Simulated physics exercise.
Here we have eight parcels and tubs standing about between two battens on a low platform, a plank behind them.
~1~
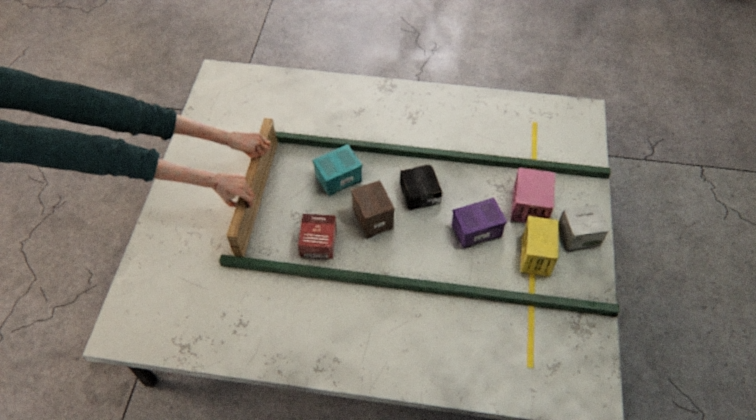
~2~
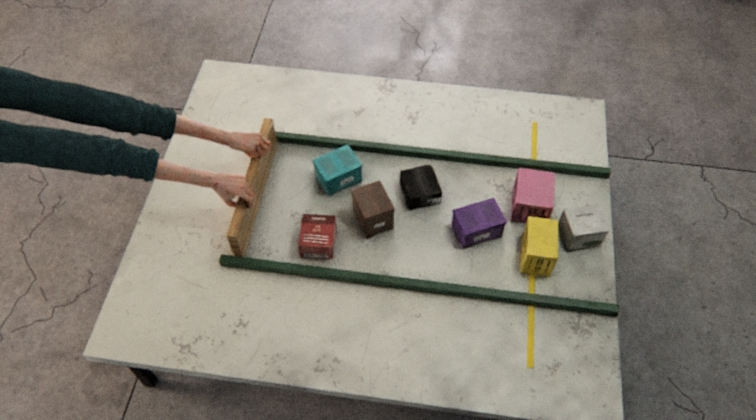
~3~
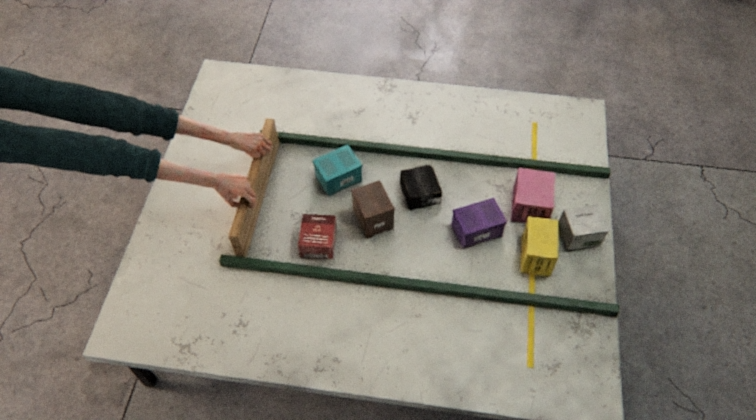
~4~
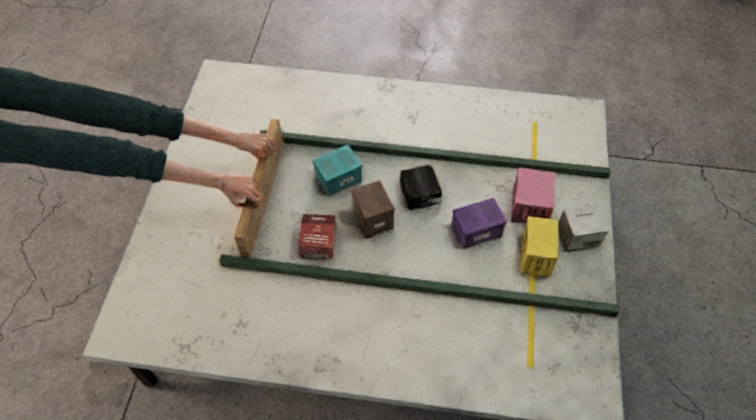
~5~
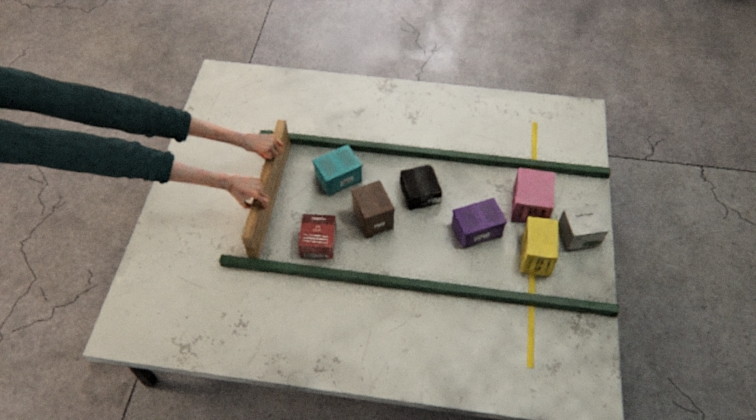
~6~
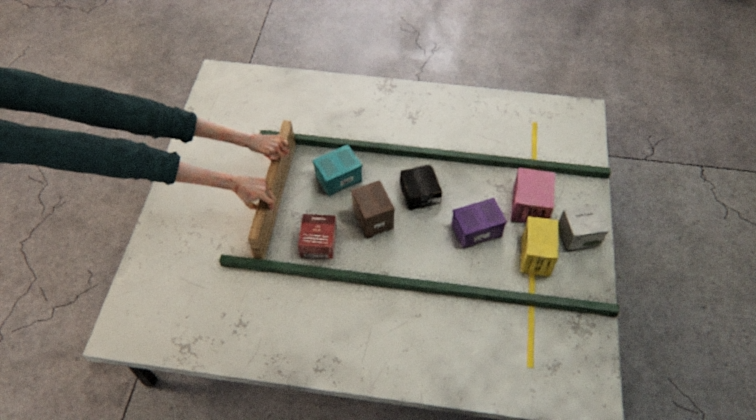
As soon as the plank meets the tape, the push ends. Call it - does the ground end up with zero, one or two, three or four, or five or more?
The ground ends up with one or two.
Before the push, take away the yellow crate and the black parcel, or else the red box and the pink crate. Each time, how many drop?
The answer is 1 and then 1.
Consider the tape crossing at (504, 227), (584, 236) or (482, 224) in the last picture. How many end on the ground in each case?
Going through each try, you'd get 1, 5 and 0.
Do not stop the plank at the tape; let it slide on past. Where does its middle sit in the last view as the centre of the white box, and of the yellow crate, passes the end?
Approx. (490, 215) for the first, approx. (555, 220) for the second.
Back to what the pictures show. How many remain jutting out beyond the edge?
2.
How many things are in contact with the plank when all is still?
In total, 3.
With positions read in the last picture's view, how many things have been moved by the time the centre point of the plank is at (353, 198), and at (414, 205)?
So 4, and at the other place 5.
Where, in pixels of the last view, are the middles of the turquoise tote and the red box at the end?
About (551, 181), and about (551, 277).
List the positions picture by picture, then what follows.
White box (583, 227); yellow crate (539, 246); pink crate (533, 197); plank (254, 186); tape (533, 230), in the first frame.
Yellow crate (539, 247); purple tote (478, 223), in the second frame.
Pink crate (533, 197); black parcel (421, 187), in the third frame.
White box (583, 227); turquoise tote (338, 171), in the fourth frame.
Yellow crate (539, 247); red box (318, 236), in the fifth frame.
White box (583, 227); yellow crate (539, 247); pink crate (533, 197); plank (274, 188); tape (533, 230), in the sixth frame.
A little later, none off yet; white box at rest near (583, 227); yellow crate at rest near (539, 247); pink crate at rest near (533, 197).
When it is over, the number that fall off is one or two; down, pink crate and white box.
